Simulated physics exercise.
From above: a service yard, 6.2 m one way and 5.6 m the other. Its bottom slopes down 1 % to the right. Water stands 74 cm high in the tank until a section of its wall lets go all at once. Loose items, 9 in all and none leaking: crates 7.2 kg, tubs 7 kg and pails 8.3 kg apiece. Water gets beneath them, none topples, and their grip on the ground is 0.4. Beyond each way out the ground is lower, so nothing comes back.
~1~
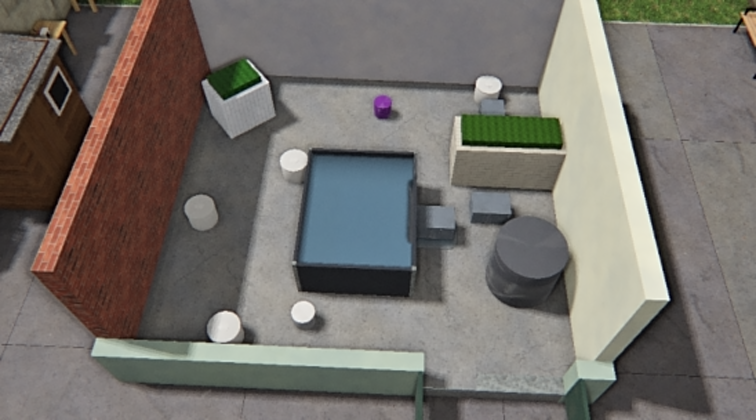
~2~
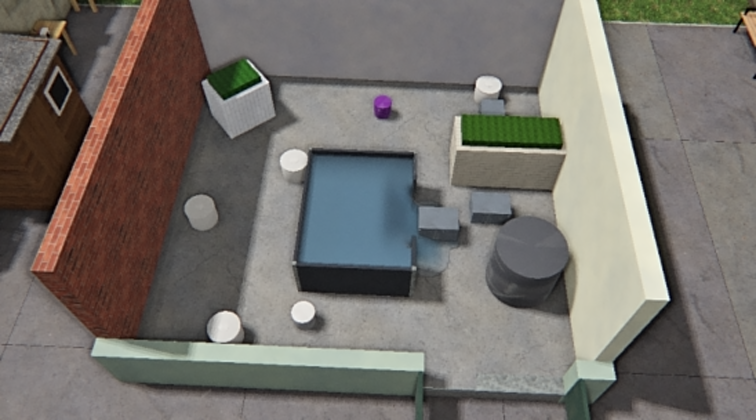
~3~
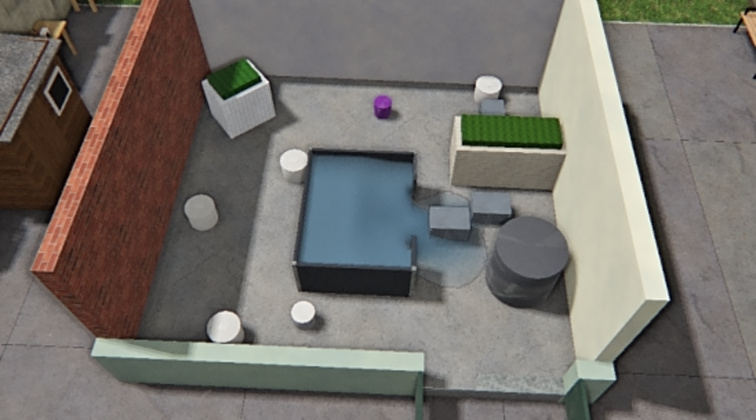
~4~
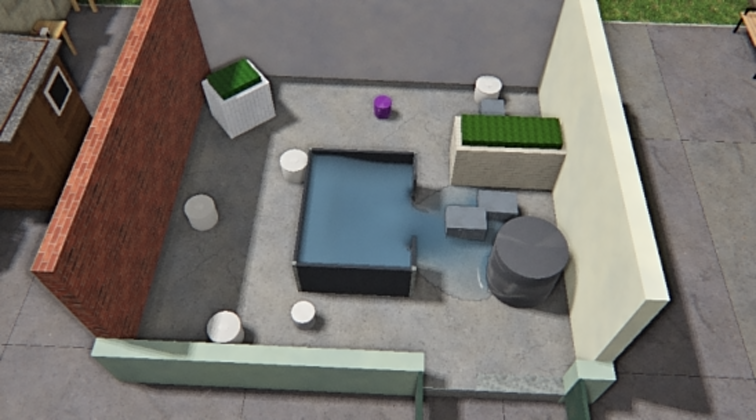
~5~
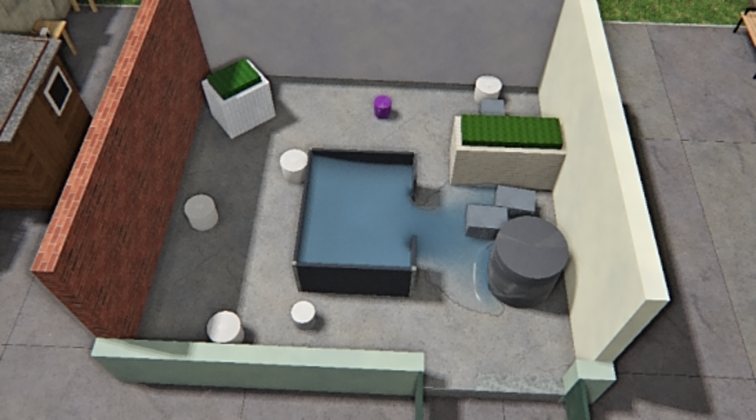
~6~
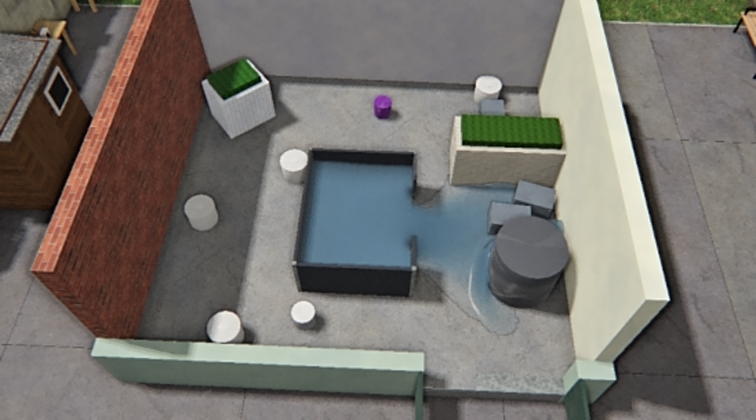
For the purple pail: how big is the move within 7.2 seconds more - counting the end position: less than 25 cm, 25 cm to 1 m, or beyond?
Purple pail barely shifts.
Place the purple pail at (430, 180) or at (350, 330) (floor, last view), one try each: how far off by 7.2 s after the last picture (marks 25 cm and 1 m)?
In turn: It gets carried off; it holds its place.
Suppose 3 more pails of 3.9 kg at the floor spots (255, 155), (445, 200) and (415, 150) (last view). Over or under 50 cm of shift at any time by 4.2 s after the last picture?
In turn: Less, more, more.
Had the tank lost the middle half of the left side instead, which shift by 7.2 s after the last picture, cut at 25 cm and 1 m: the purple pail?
Then the purple pail gets carried off.
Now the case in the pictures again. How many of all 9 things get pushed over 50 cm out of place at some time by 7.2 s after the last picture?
That makes 3.
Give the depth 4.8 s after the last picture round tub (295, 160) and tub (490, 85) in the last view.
About 1 and 2 cm.
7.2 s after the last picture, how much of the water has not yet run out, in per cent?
Some 60 per cent remains.
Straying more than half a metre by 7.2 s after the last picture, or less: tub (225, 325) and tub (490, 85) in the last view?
In that order: Short of it, more.
Then, 0.9 s after the last picture the purple pail is near (383, 102), 0.0 m from its start, aground; 0 of 9 are out; 2 afloat.
Then, 2.8 s after the last picture the purple pail is near (383, 102), 0.0 m from its start, aground; 0 of 9 are out; 2 afloat.
Then, 4.8 s after the last picture the purple pail is near (382, 99), 0.1 m from its start, aground; 0 of 9 are out; 1 afloat.
Then, 7.2 s after the last picture the purple pail is near (382, 99), 0.1 m from its start, aground; 0 of 9 are out; 2 afloat.
